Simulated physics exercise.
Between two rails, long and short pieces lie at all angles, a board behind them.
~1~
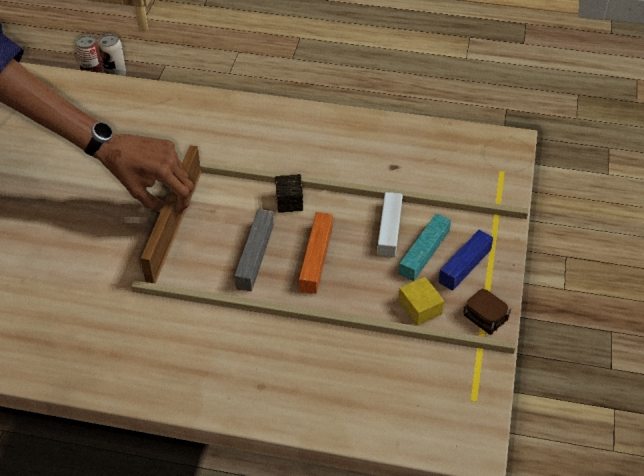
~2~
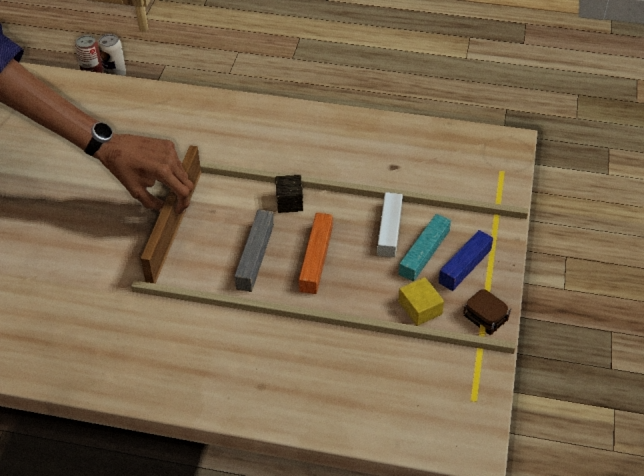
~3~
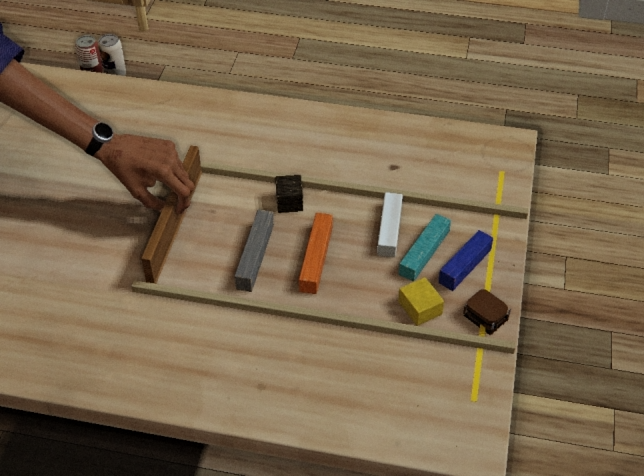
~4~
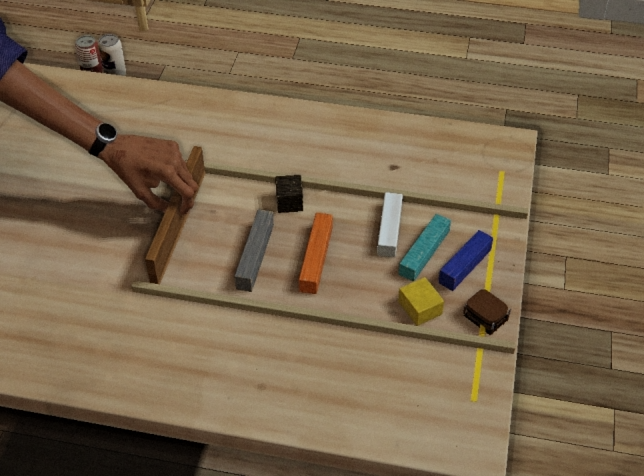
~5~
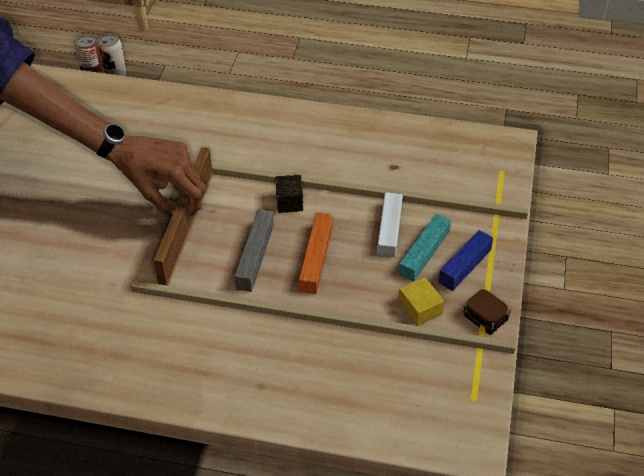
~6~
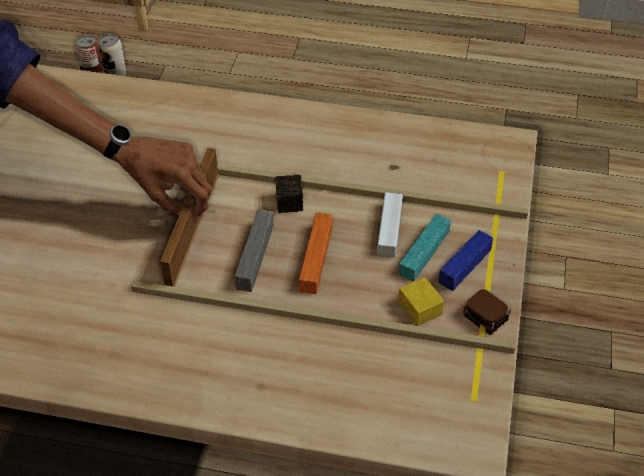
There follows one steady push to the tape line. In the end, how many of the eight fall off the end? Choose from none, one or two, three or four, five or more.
Final count: Five or more.
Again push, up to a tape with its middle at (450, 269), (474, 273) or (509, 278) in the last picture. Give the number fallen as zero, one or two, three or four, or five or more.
The three counts come out as 1 or 2, 3 or 4 and more than four.
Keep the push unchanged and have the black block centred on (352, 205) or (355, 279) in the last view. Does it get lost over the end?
At the first place it keeps its place, and at the second it does not stay.
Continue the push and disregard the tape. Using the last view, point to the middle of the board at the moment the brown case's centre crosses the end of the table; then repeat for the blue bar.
The middle is at (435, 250) when it's the brown case, and at (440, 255) when it's the blue bar.
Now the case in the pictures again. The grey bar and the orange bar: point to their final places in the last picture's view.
Listed as asked: First (496, 287), and then (515, 282).
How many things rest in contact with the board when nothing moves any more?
Result: 2 in all.
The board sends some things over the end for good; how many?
The count is 5.
Soon after, none off yet; brown case at rest near (487, 312); blue bar at rest near (466, 260); yellow block at rest near (421, 301).
In the end, the number that fall off is five or more; gone, white stick, turquoise bar, yellow block, blue bar and brown case.
